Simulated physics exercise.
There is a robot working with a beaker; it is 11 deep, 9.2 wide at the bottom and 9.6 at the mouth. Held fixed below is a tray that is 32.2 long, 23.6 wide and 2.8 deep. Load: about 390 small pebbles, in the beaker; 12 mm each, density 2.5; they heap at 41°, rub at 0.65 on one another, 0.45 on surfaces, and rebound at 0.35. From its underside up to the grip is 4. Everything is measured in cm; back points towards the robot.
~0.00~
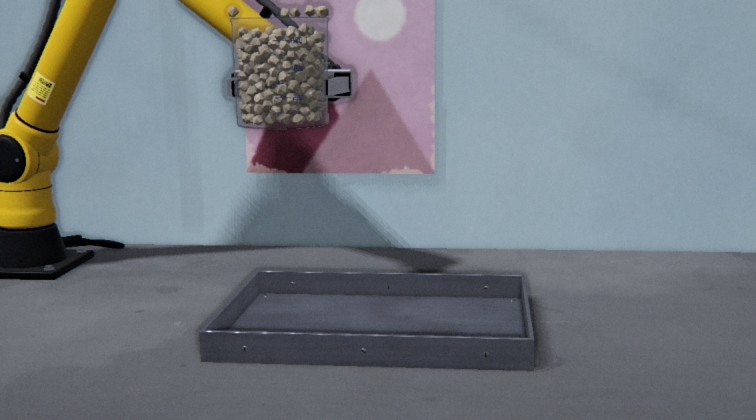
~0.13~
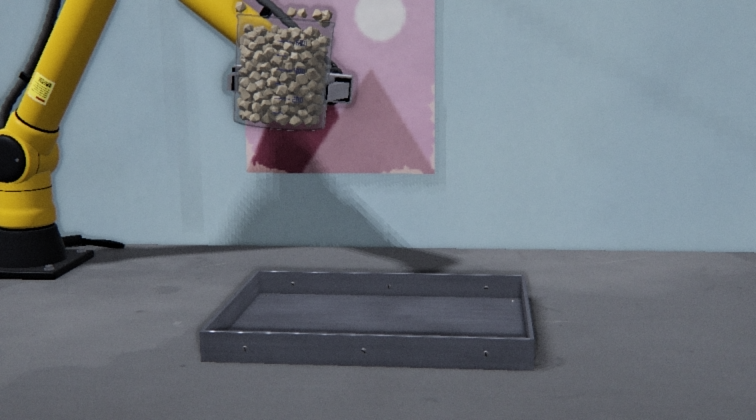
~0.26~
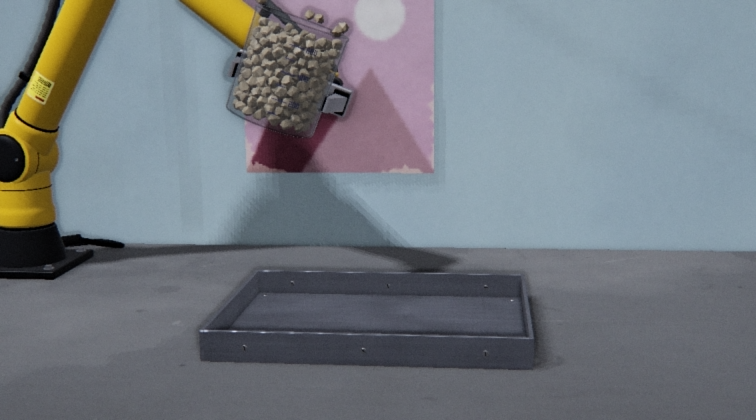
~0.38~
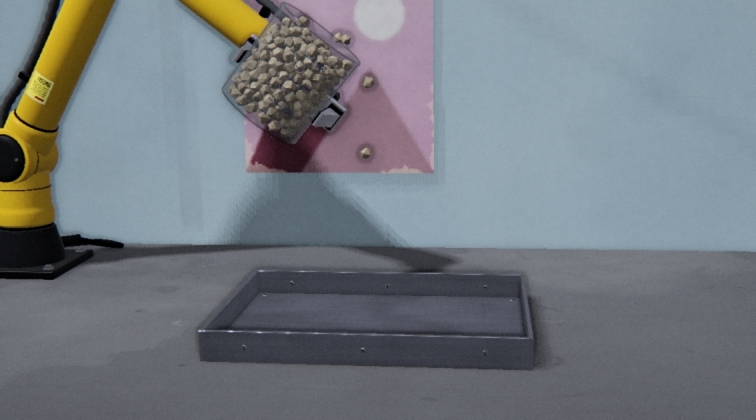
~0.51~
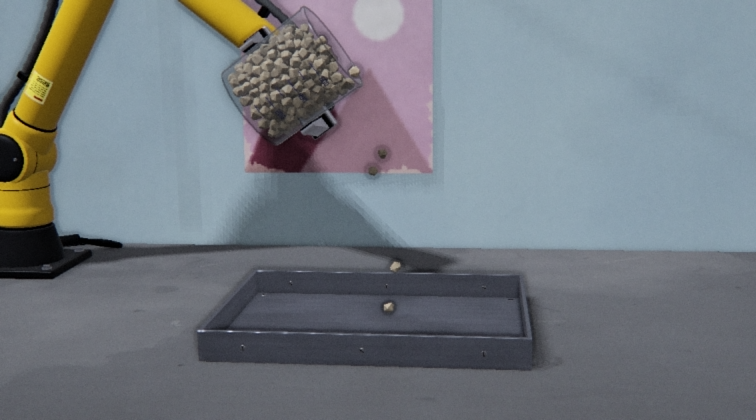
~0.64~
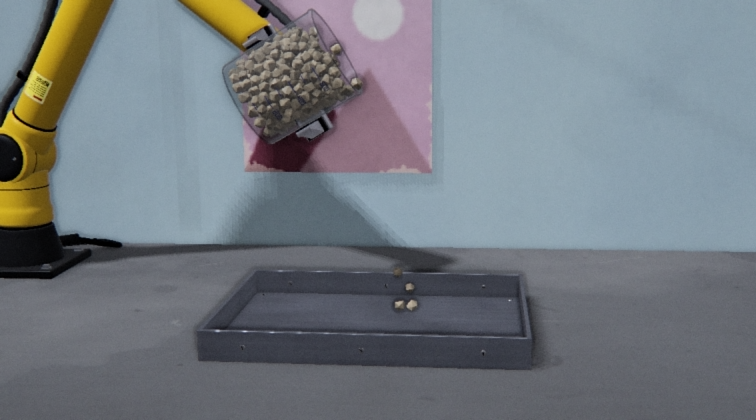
A yellow robot arm tilts a clear beaker of pebbles rightward, dropping a few into a tray.
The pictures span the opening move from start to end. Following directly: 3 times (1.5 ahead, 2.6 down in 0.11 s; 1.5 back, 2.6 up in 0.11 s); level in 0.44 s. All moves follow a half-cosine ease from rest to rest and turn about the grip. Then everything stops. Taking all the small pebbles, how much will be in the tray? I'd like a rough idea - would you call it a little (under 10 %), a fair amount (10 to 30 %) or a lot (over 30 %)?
I would call it a little, under 10 %.
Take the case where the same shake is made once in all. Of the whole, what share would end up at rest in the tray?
About 5 per cent in that case.
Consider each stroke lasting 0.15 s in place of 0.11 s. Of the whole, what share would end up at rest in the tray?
Estimate: Near 0 per cent.
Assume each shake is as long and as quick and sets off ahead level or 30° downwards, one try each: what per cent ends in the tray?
Roughly 20 per cent, then 10 per cent.
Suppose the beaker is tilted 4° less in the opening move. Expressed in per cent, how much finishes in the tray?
0 %.
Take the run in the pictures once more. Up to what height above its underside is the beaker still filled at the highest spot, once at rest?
I'd put it at close to 11.5 centimetres.
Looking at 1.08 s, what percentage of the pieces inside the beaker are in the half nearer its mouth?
45 per cent.
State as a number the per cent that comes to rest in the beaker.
95 percent.
By 1.08 s, tilted 60° forward, highest piece 32 above the table; 383 in the beaker, 7 in the tray, 2 in flight or on a rim.
By 1.52 s, tilted 30° forward, highest piece 32 above the table; 380 in the beaker, 10 in the tray, 2 in flight or on a rim.
By 1.94 s, level, highest piece 34 above the table; 380 in the beaker, 12 in the tray.
By 2.99 s, level, highest piece 34 above the table; 380 in the beaker, 12 in the tray.
Final count, 380 in the beaker, 12 in the tray. That is 3 % in the tray.
